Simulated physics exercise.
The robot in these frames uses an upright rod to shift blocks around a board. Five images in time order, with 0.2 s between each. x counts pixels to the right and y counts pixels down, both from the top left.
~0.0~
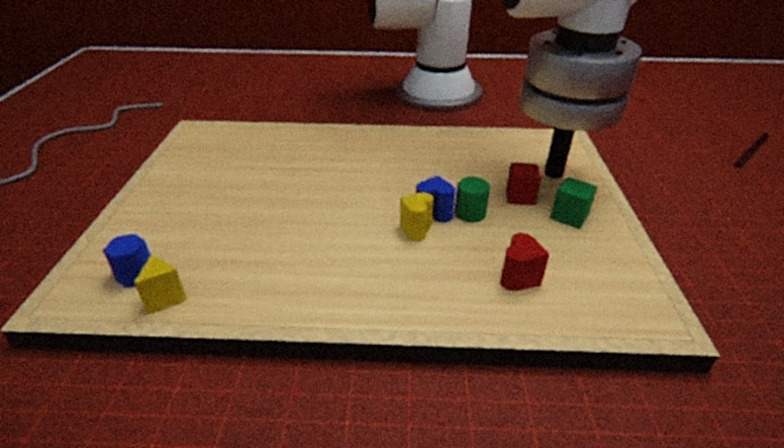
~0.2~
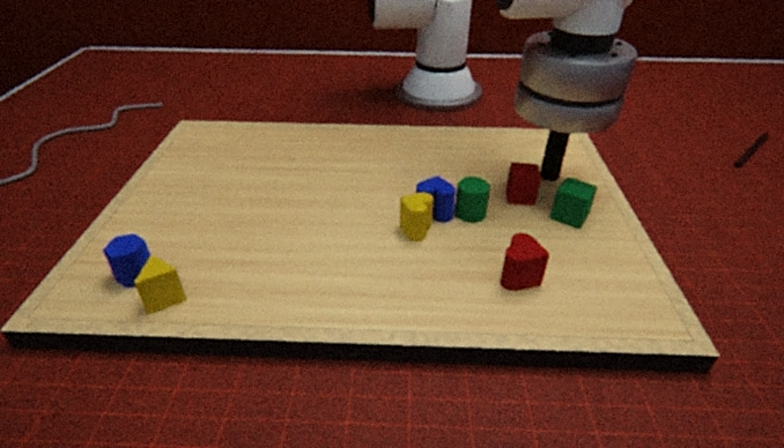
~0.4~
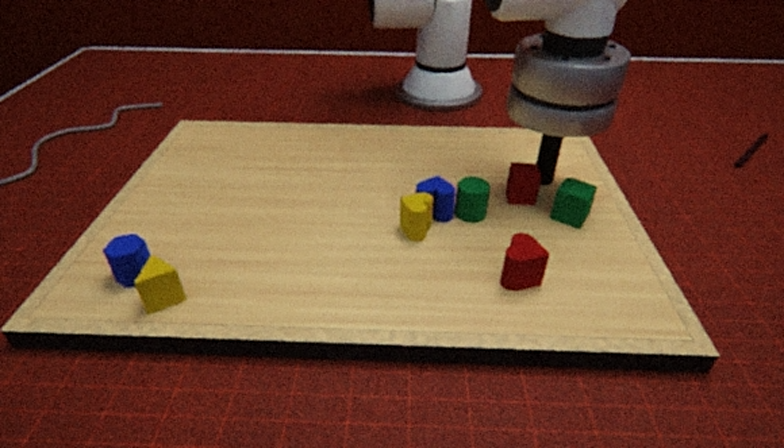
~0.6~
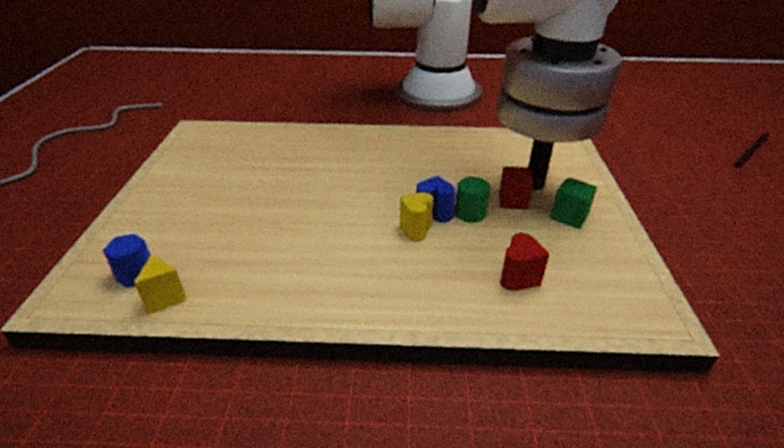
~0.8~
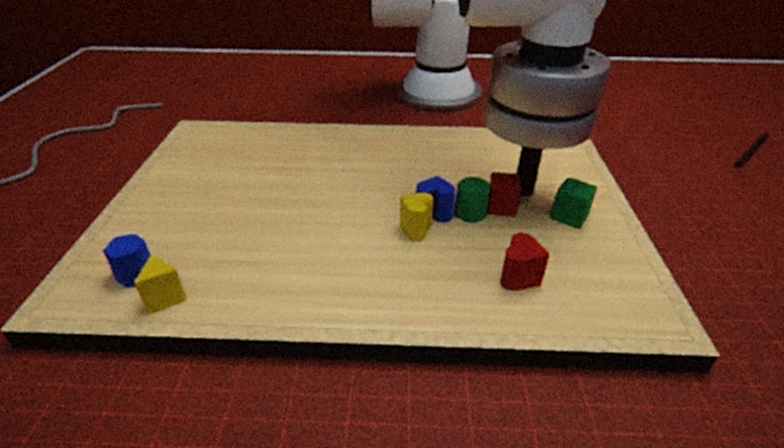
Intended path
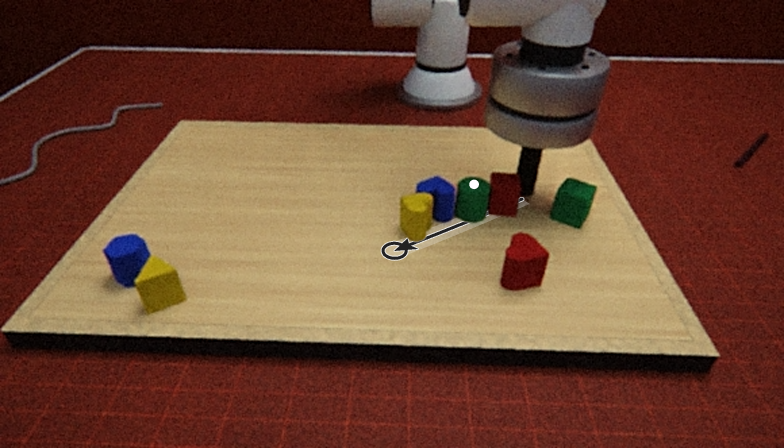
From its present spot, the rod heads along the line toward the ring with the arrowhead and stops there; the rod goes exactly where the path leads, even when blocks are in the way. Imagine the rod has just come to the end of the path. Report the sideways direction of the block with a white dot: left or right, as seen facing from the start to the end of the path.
The left-hand side.
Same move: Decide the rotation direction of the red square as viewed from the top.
From above, counter-clockwise.
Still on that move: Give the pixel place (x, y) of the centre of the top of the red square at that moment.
In the picture, it is at (490, 206).
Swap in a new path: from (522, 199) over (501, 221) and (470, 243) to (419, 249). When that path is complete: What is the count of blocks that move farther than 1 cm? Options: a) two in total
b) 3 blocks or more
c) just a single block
My answer is option b.
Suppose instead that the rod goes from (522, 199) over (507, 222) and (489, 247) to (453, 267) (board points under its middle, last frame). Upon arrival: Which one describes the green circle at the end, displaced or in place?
At the end of the path, the green circle has moved off its old spot.
The line goes in a line from (522, 199) to (395, 251); the dot is on the green circle.
The first path, step by step. One third of the way, rod (484, 208); yellow heart (415, 201); blue heart (426, 185), turned 20° clockwise; green circle (458, 197); red square (492, 201), turned 90° anticlockwise.
Two thirds of the way, rod (442, 224); yellow heart (402, 202), turned 20° clockwise; blue heart (425, 184), turned 20° clockwise; green circle (425, 215); red square (490, 206).
At the end, rod (395, 243); yellow heart (397, 203), turned 45° clockwise; blue heart (425, 184), turned 20° clockwise; green circle (393, 240); red square (490, 206), turned 120° anticlockwise.
